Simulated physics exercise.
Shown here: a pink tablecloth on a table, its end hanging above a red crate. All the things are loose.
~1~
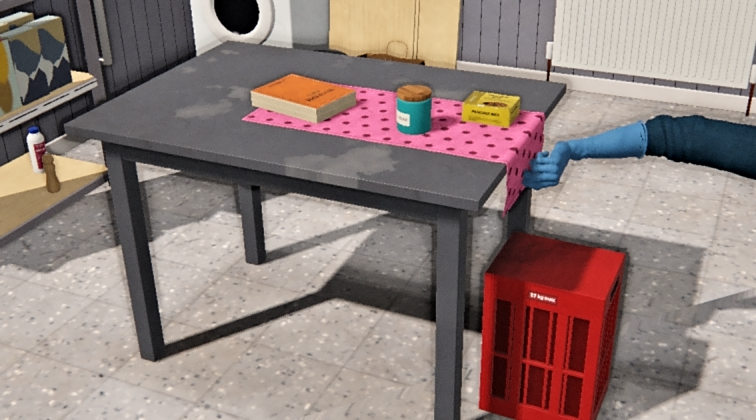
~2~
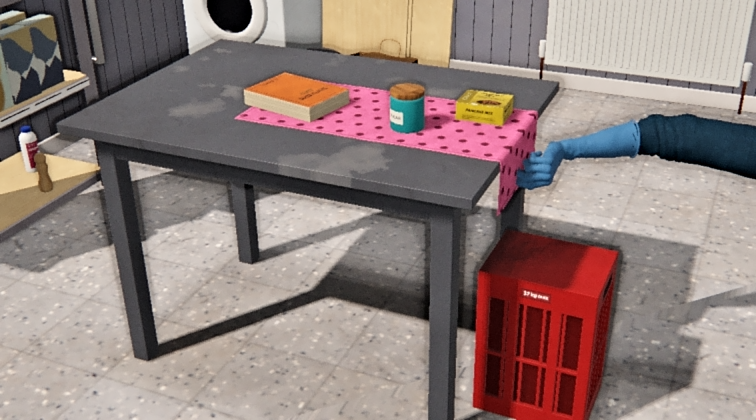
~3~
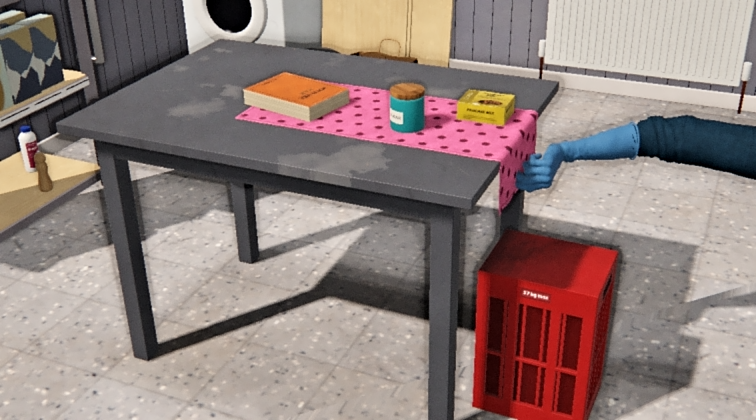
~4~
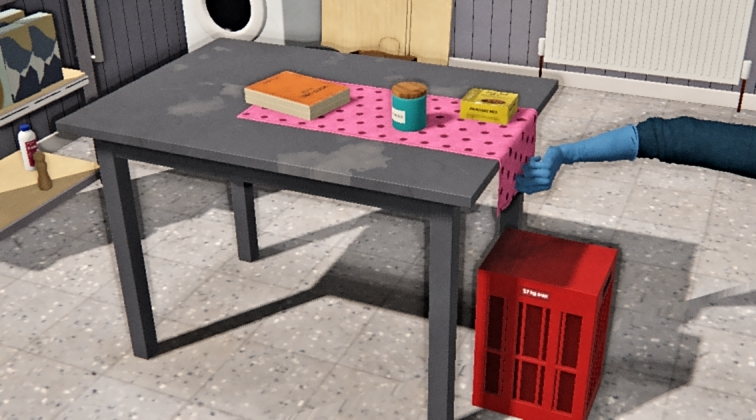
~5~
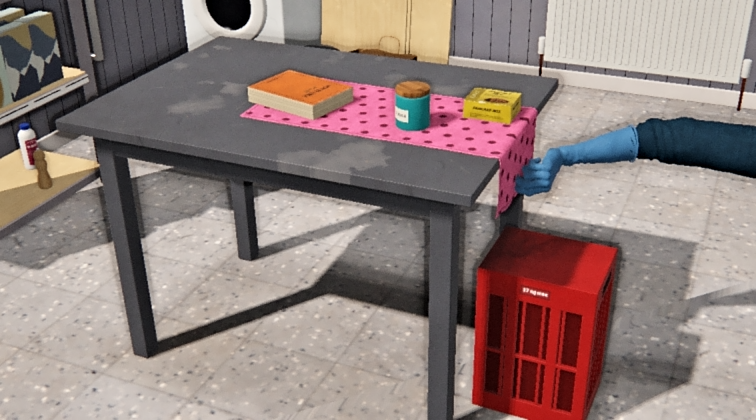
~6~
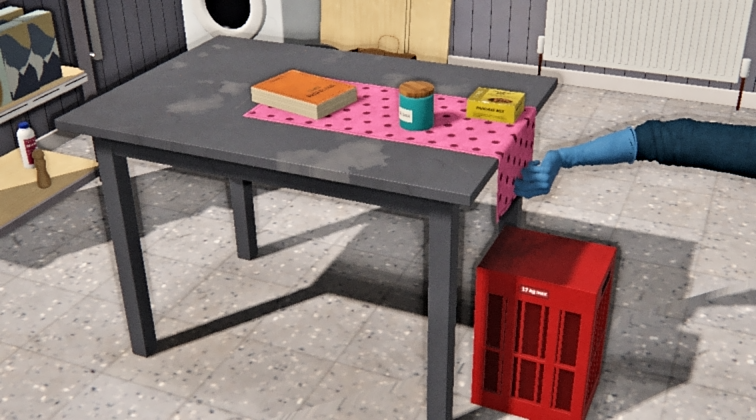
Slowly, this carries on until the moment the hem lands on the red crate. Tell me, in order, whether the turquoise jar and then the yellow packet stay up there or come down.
First to last, the turquoise jar stays up there, the yellow packet comes down.
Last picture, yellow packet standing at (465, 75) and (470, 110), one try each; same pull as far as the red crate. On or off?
First try: It keeps clear of the edge; second try: It comes down.
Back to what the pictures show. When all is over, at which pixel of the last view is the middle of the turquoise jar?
Near (482, 115).
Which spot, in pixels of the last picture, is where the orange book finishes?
(362, 102).
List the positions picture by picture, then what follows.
Tablecloth end (502, 217); turquoise jar (414, 91); yellow packet (492, 100); orange book (303, 91); top of the crate (571, 278), in the first picture.
Tablecloth end (497, 216), far hem (235, 119); yellow packet (485, 98); yellow packet stands on the cloth, in the second picture.
Tablecloth end (499, 217); turquoise jar (408, 89), in the third picture.
Tablecloth end (497, 217), far hem (237, 117); yellow packet (490, 97), in the fourth picture.
Tablecloth end (495, 219); turquoise jar (413, 87), in the fifth picture.
Tablecloth end (497, 223), far hem (243, 116); turquoise jar (417, 87); yellow packet (496, 96); top of the crate (562, 272), in the sixth picture.
Then, 0.64 s on from there, hem on the crate; jar carried along near (468, 113); packet over the edge.
Then, 1.06 s on from there, hem on the crate; jar carried along near (481, 115); packet over the edge.
In the end, hem on the crate; jar carried along near (481, 115); packet over the edge. The turquoise jar remains up there and the yellow packet is carried off the end.
